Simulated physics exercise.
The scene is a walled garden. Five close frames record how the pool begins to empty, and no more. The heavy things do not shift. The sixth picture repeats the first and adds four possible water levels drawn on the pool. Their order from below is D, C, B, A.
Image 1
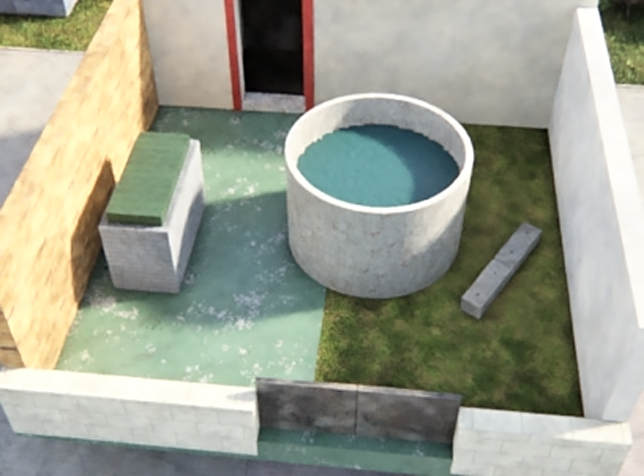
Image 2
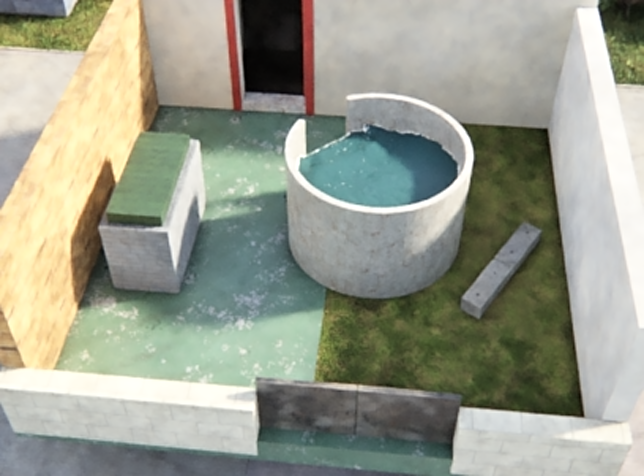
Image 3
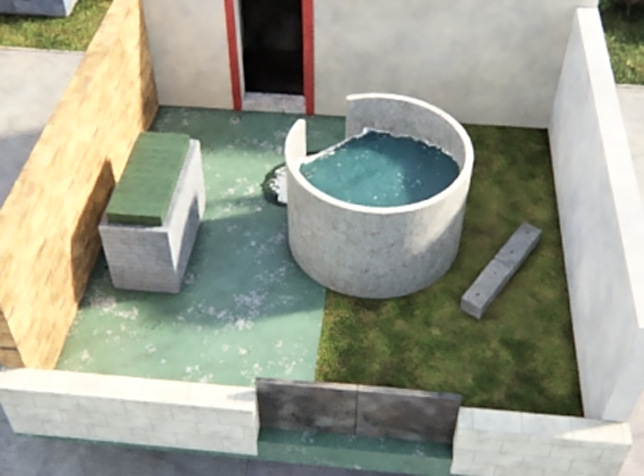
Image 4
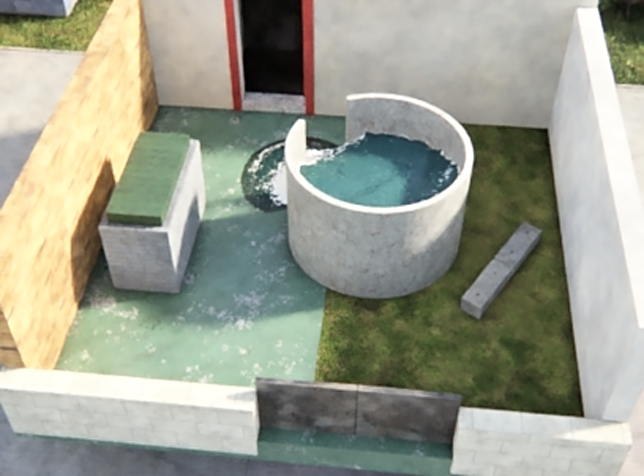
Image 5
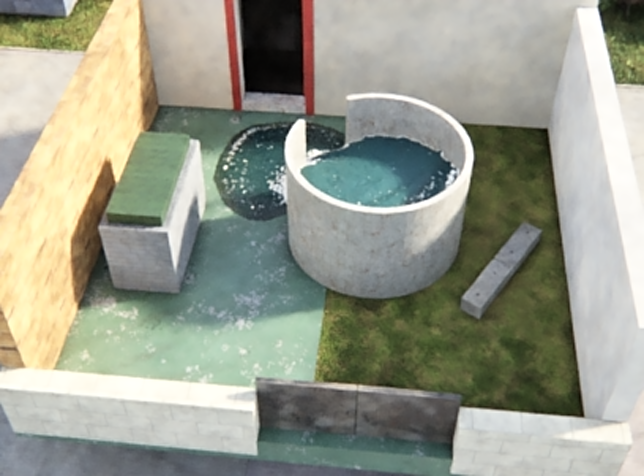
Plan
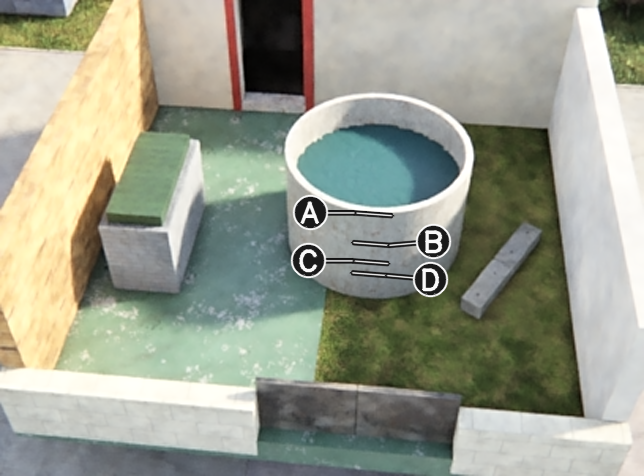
We see a round stone pool of still water in a walled garden; a gap appears in its rim at the back left, and water pours out, spreading in a widening dark patch across the green paving near the red doorway.
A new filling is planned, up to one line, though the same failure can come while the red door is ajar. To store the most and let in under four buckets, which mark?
The answer is line D.
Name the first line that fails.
Line C.
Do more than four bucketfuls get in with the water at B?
Yes.
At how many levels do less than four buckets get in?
One of them.
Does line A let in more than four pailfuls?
Yes, that goes wrong.
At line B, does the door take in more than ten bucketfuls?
Yes.
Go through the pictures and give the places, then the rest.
The first frame shows water in the pool at rest, its middle at (377, 175); foot of the red doorway at (274, 112); shut gate at (357, 395).
In the second frame, water covers 1 % of the ground, its front hidden from here.
In the third frame, 3 % of the ground under water, visible out to (274, 180).
In the fourth frame, 6 % of the ground under water, visible out to (261, 157).
In the fifth frame, 11 % of the ground under water, visible out to (240, 135).
In white, A at (373, 214); B at (371, 243); C at (370, 262); D at (369, 274); from the bottom up D, C, B, A.
Choosing A, dozens of bucketfuls pour in.
Choosing B, dozens of bucketfuls pour in.
Choosing C, about 8 bucketfuls get in.
Choosing D, a splash gets over, under a bucket.
